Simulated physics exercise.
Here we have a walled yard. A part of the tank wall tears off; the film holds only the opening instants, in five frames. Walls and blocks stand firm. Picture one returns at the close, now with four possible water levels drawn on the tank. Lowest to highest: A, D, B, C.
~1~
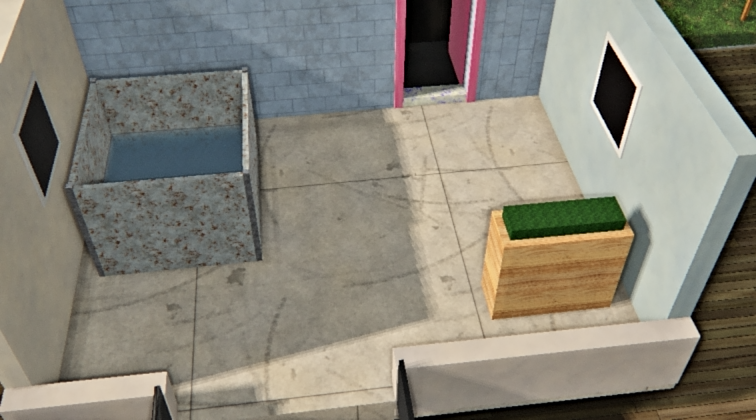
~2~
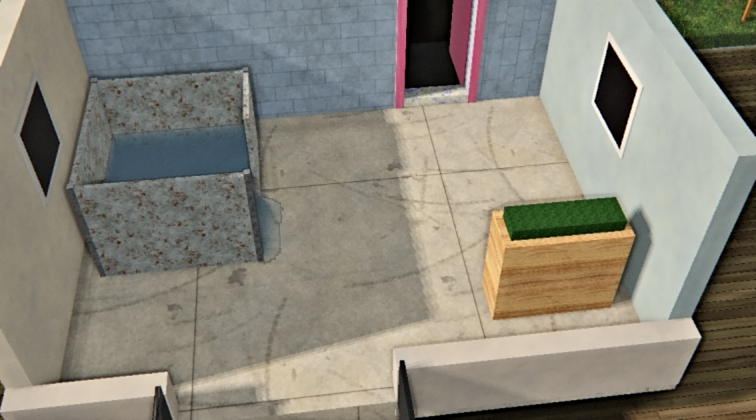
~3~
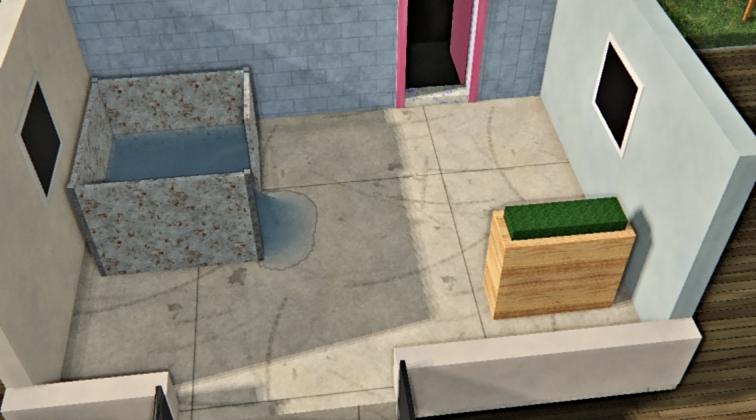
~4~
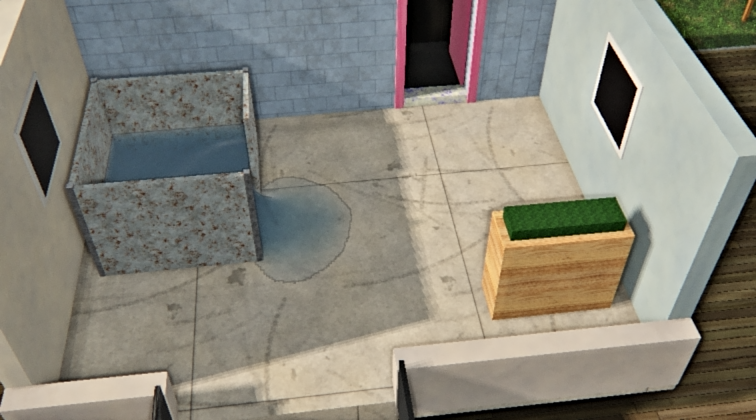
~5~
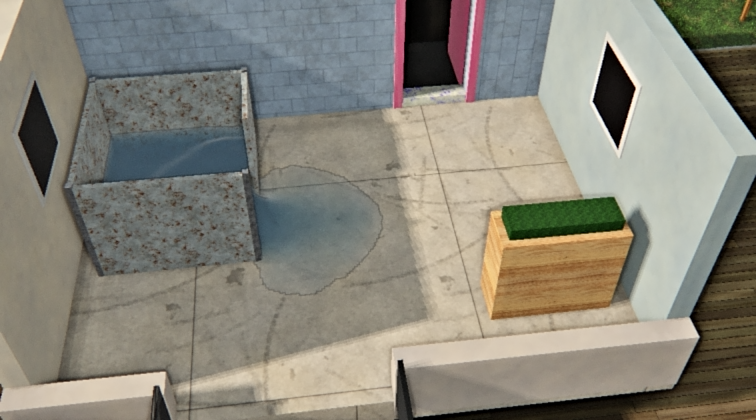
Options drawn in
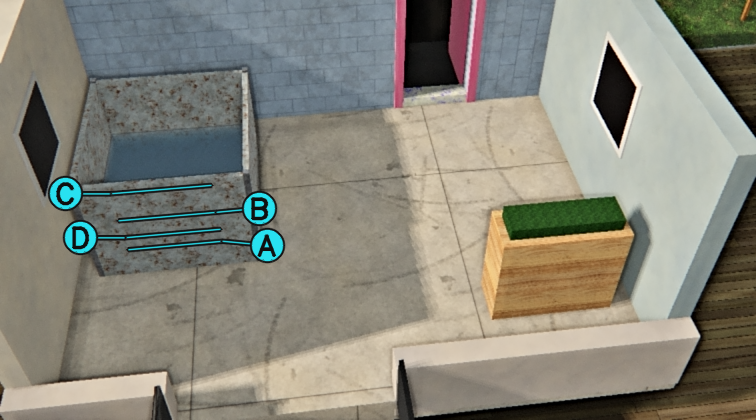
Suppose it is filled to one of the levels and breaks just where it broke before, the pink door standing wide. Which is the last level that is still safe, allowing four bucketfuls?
B will do.
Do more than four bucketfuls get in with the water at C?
Yes.
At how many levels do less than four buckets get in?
Three of the four.
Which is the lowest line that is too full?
That is line C.
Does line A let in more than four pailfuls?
No.
On the marked copy, A at (175, 245); B at (168, 216); C at (160, 189); D at (172, 233); from the bottom up A, D, B, C.
With A, nothing gets over.
With B, a splash gets over, under a bucket.
With C, about 9 bucketfuls get in.
With D, nothing gets over.
